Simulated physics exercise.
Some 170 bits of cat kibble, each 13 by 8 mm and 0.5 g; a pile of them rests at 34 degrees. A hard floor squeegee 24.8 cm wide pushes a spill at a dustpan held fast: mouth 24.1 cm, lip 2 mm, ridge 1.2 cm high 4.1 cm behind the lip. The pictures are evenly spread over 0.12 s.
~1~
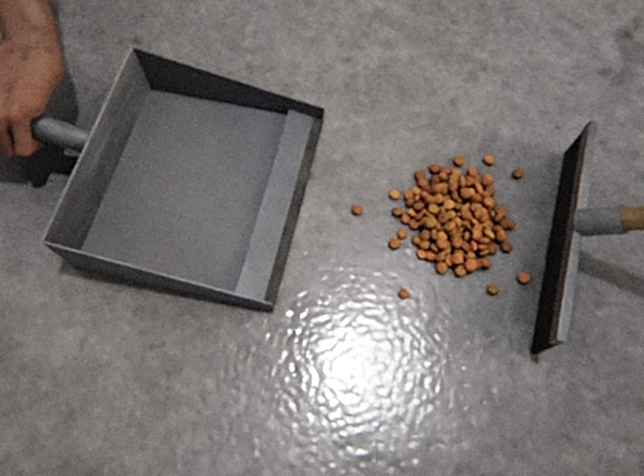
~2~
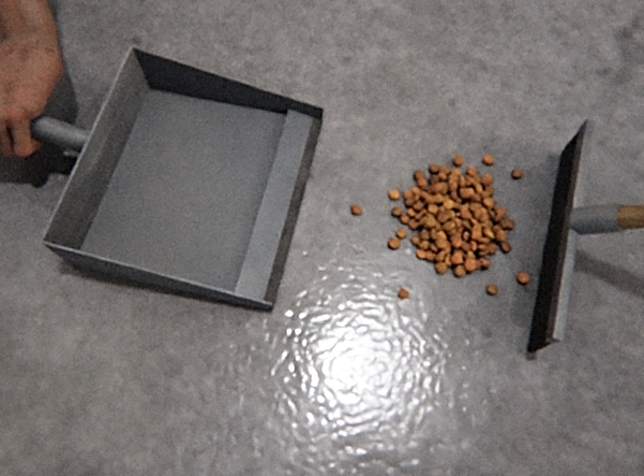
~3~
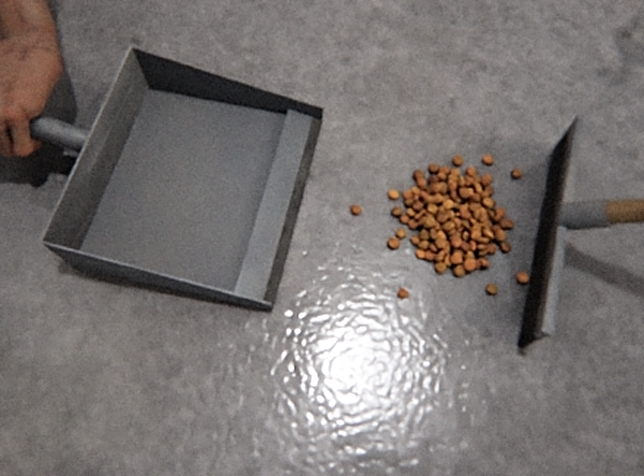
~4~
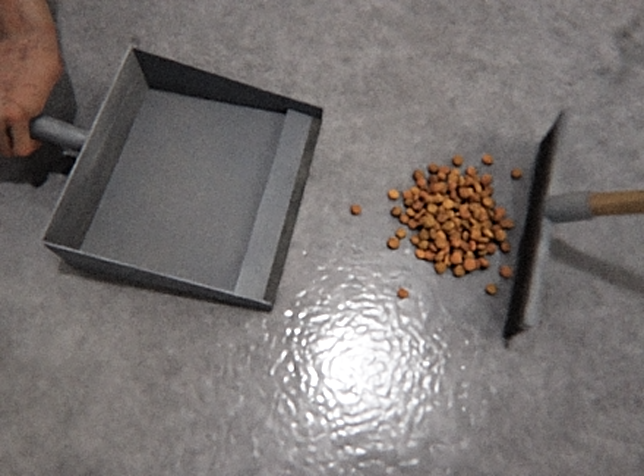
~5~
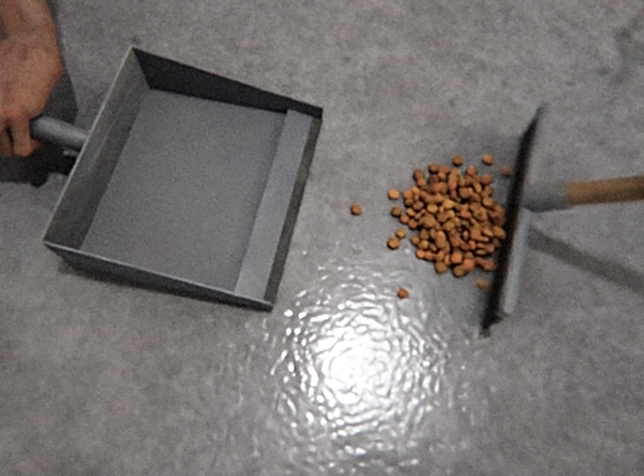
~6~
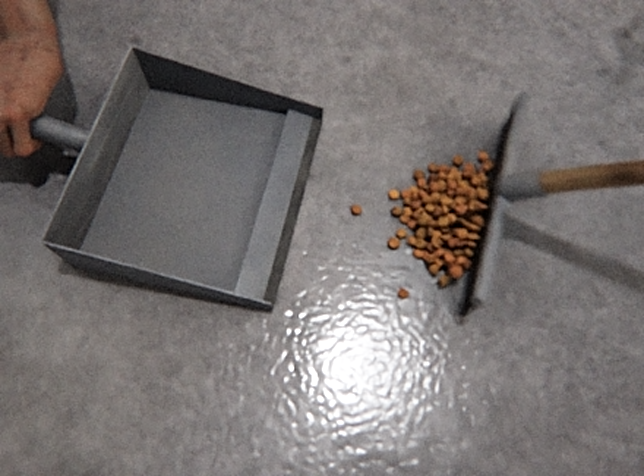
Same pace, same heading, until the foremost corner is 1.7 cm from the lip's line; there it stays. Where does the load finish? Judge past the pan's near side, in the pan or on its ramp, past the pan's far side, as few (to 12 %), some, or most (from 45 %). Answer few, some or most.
Past the pan's near side: Few; in the pan or on its ramp: Most; past the pan's far side: Some.
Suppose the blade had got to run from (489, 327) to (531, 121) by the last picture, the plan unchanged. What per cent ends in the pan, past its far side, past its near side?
Pan 50, far 10, near 0.
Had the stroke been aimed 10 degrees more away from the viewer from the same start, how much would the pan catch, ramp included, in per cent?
In that case some 40 per cent.
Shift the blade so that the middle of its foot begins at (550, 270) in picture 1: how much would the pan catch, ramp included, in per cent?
About 50 per cent.
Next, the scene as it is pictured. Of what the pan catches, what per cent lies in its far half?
Roughly 80 per cent.
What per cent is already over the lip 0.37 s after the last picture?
About 50 per cent by then.
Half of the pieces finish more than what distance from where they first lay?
About 22 cm.
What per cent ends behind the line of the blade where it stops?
About 0 per cent.
Then, 0.10 s after the last picture, middle of the blade 10 cm from the lip; 0 % over the lip, far side 5 %, near side 0 %.
Then, 0.17 s after the last picture, middle of the blade 4 cm from the lip; 10 % over the lip, far side 15 %, near side 0 %.
Then, 0.37 s after the last picture, middle of the blade 3 cm from the lip; 50 % over the lip, far side 25 %, near side 0 %.
In the end, near side 0 %, pan 50 %, far side 25 %, in front of the lip or behind the blade 25 %.
